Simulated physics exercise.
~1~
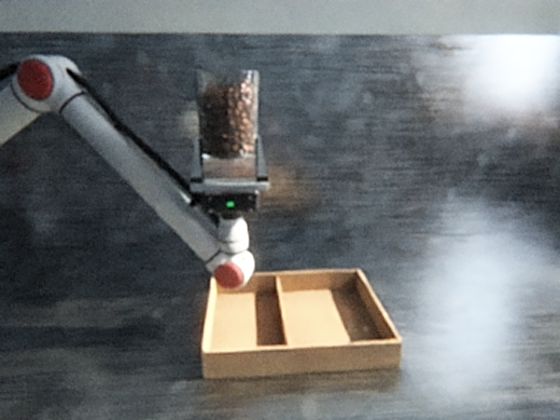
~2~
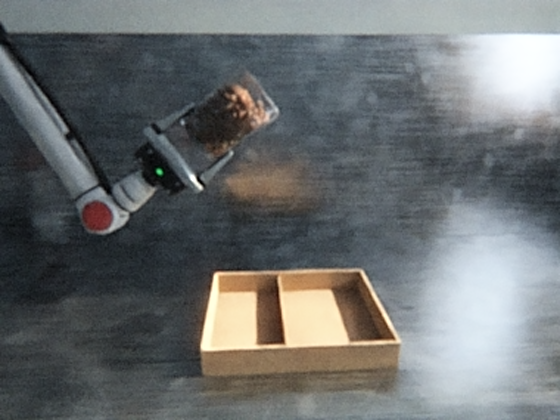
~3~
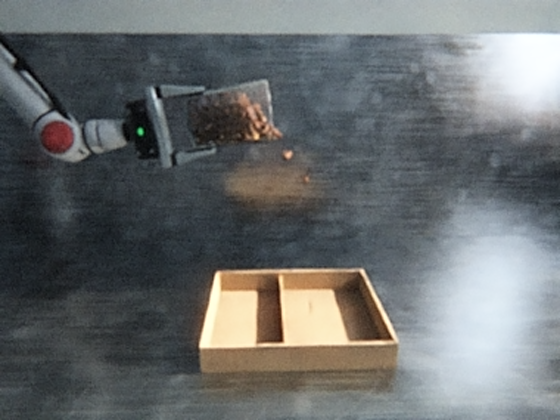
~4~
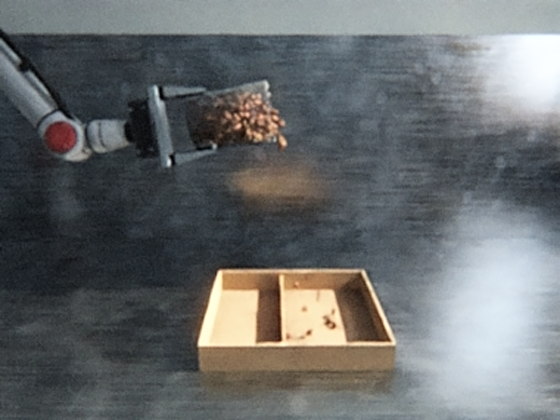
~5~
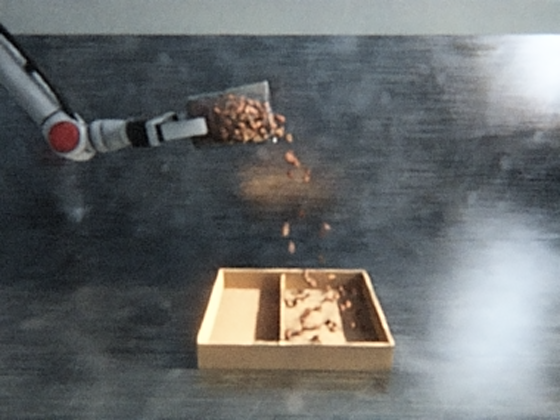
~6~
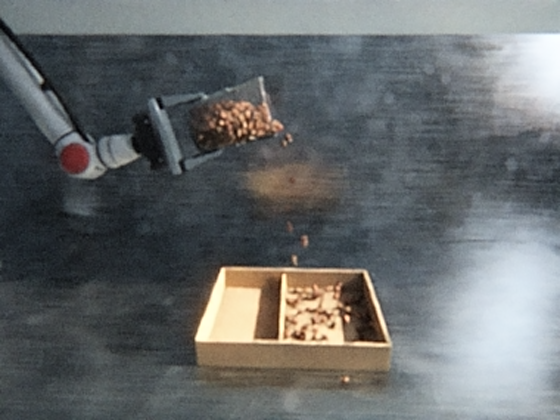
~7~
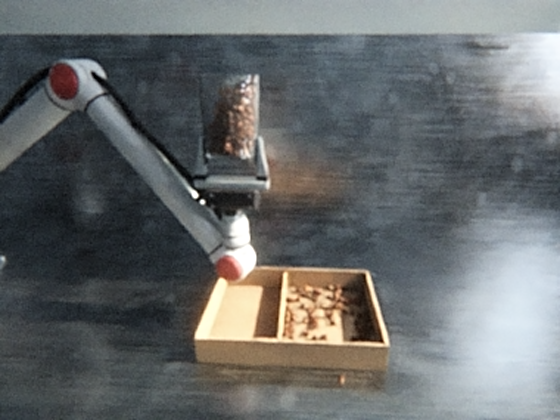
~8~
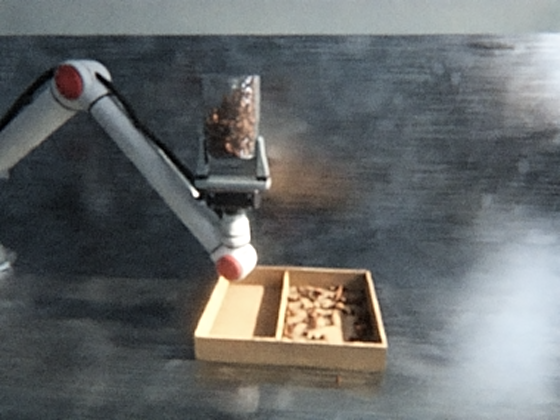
On a dark streaked surface, a robot arm tipping a clear cup, spilling some brown pellets into a tray's right compartment, then righting it.
